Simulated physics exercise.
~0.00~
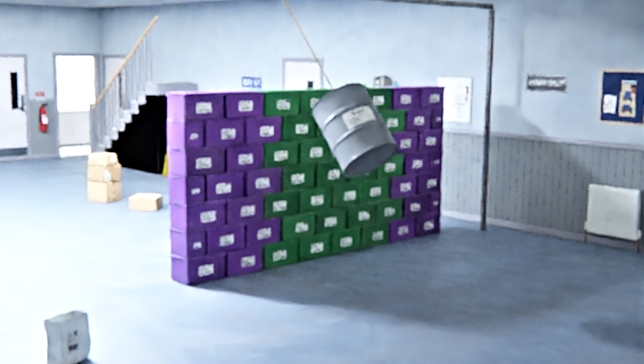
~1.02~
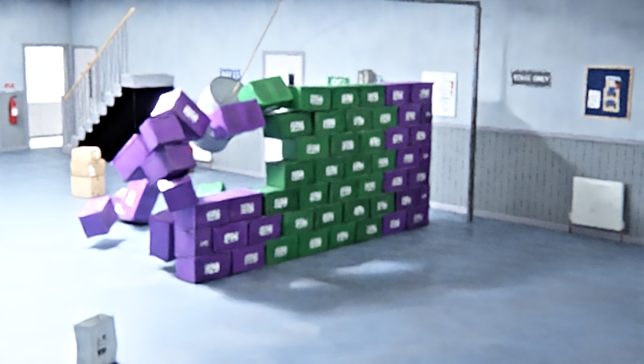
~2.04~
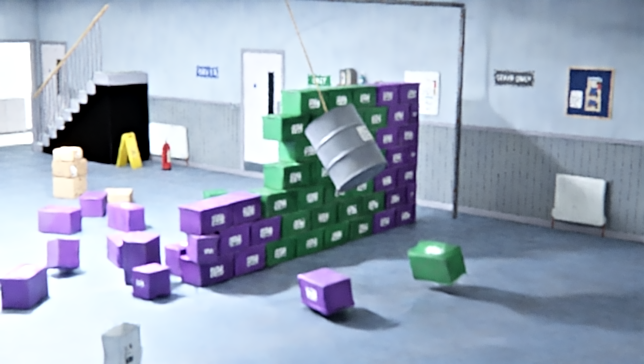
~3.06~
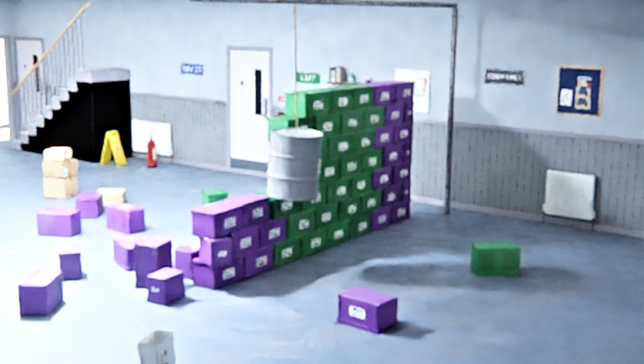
In a hall, a swinging drum knocks the wall's left side down, leaving the rest standing.
